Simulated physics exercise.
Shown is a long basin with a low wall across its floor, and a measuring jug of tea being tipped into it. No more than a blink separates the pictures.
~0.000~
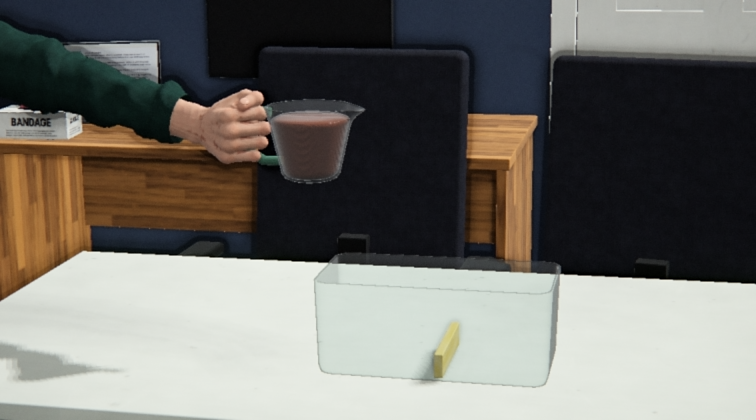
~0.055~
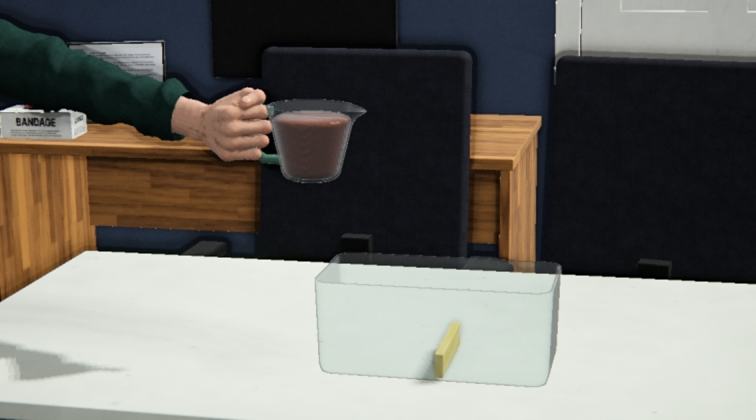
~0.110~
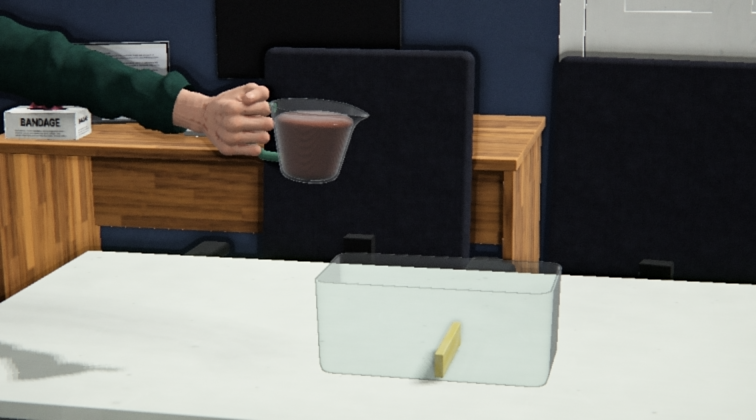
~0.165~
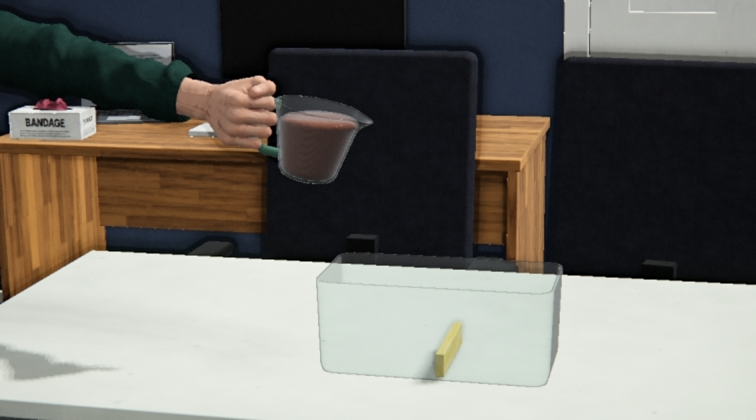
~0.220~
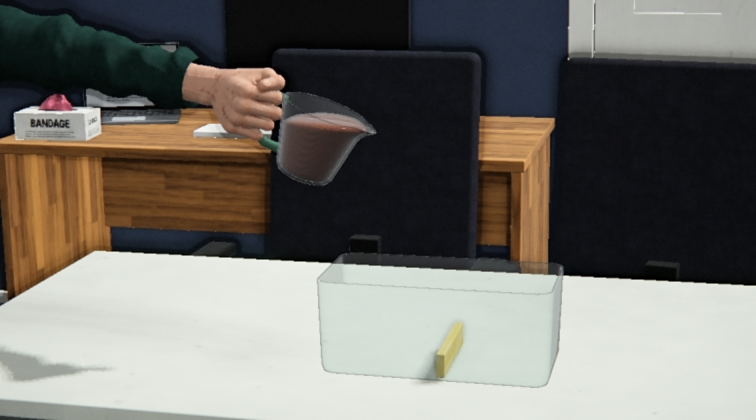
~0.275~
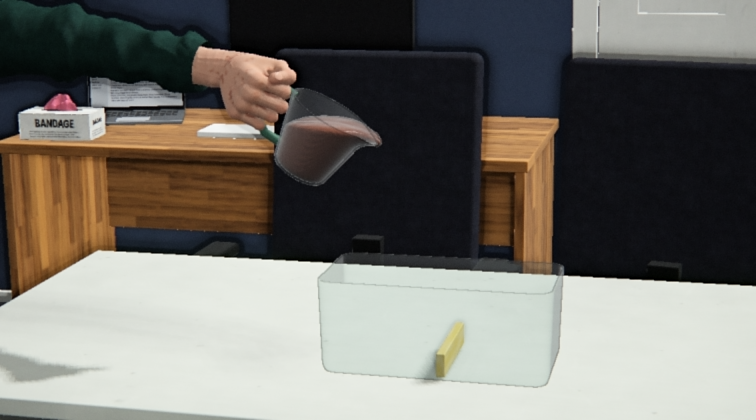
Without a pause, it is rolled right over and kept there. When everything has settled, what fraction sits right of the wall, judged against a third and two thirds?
The right side of the wall holds a small share, below one third.
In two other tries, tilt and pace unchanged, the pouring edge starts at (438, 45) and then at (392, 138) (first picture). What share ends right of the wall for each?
You'd see around 80 per cent, and then around 25 per cent.
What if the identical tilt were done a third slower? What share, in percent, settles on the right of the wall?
Close to 10 per cent.
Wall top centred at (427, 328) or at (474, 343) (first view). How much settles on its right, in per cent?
I'd expect near 15 percent the first time and near 20 percent the next.
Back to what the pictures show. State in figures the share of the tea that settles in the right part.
Close to 10 in a hundred.
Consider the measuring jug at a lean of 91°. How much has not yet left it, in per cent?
Around 35 in a hundred.
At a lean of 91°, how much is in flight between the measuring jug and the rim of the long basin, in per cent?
Around 35 in a hundred.
A moment on, the measuring jug is tipped on its side and 36 per cent is still to pour, 29 is left of the wall and 0 right of it.
Next, the measuring jug is tipped right over and 3 per cent is still to pour, 82 is left of the wall and 4 right of it.
Then the measuring jug is tipped right over and 0 per cent is still to pour, 86 is left of the wall and 9 right of it.
Later the measuring jug is tipped right over and 0 per cent is still to pour, 86 is left of the wall and 9 right of it.
At rest 86 per cent lies left of the wall, 9 right of it and 4 outside.
